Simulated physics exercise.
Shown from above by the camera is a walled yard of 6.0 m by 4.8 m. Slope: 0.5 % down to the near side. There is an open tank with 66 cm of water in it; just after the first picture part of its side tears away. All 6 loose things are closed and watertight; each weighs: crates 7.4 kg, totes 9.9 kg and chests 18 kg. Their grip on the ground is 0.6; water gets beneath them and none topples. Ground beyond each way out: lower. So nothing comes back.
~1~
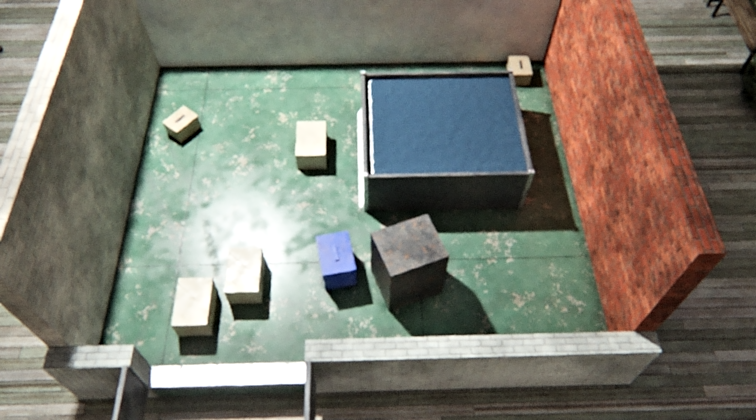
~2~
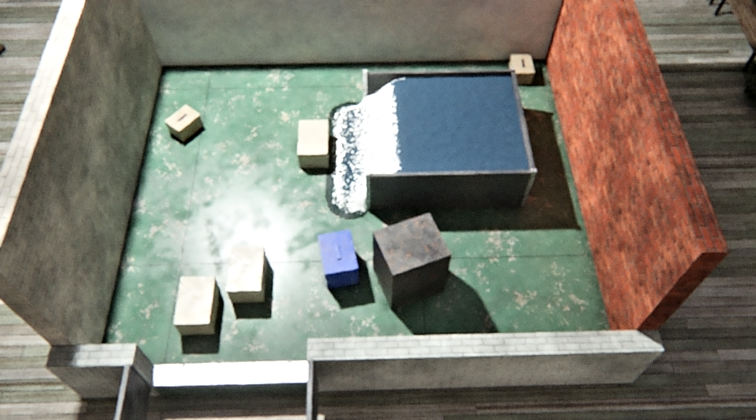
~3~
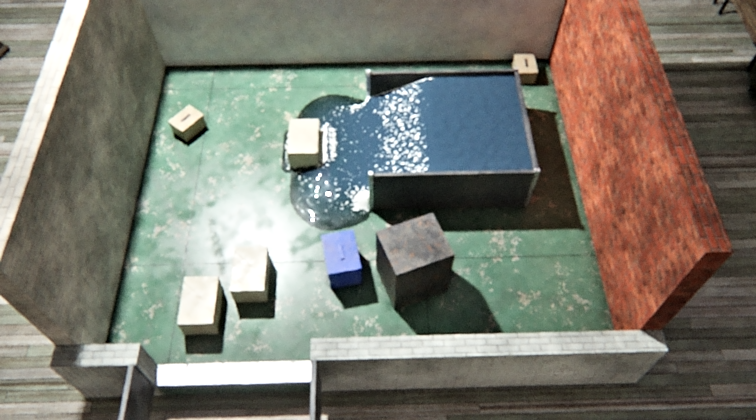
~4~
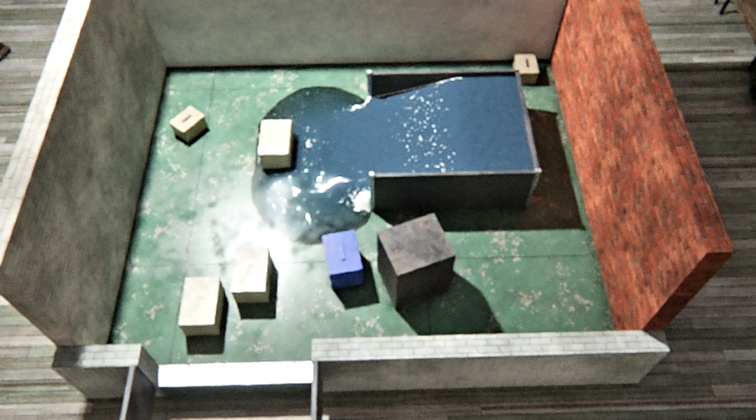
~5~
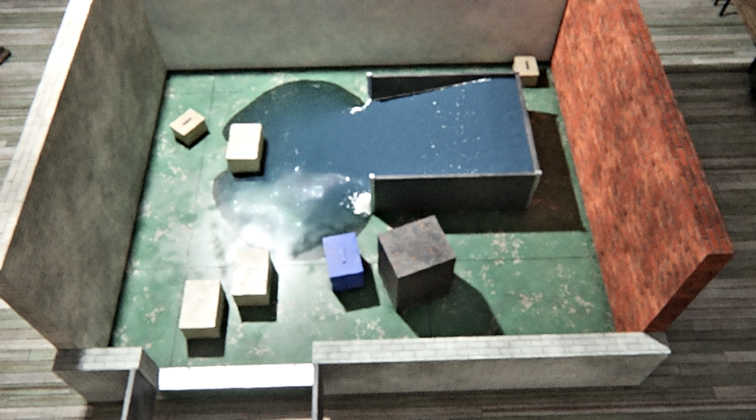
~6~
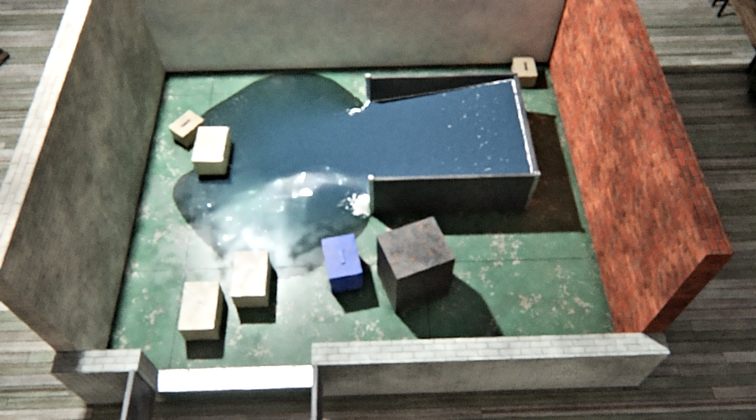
Water poured out of the open left side of a tank and spread across the green floor of a walled yard, pushing one pale box leftward while the blue box stayed put.
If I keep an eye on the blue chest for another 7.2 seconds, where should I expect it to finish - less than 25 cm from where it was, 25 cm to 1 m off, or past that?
It should finish under 25 cm away.
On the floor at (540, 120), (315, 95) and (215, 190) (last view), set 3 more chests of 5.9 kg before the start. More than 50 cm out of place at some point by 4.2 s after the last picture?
Spot by spot, in turn: Falls short, exceeds it, exceeds it.
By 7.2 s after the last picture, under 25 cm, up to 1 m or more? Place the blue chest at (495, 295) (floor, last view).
Outcome: It sits still.
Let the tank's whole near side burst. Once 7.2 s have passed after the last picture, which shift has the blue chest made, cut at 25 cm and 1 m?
Afterwards the blue chest is carried a long way.
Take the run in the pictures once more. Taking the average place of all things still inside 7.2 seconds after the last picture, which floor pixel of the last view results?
I'd say about (379, 181) in the last view.
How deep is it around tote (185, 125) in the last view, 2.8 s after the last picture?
18 cm.
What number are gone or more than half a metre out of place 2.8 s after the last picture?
The answer is 4.
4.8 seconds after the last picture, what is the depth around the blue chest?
I'd put it at about 6 cm.
Then, 0.9 s after the last picture the blue chest is near (342, 256), 0.0 m from its start, aground; 0 of 6 are out; 2 afloat.
Then, 2.8 s after the last picture the blue chest is near (342, 256), 0.0 m from its start, aground; 1 of 6 are out; 2 afloat.
Then, 4.8 s after the last picture the blue chest is near (344, 255), 0.0 m from its start, aground; 1 of 6 are out; 3 afloat.
Then, 7.2 s after the last picture the blue chest is near (344, 255), 0.0 m from its start, aground; 1 of 6 are out; 2 afloat.
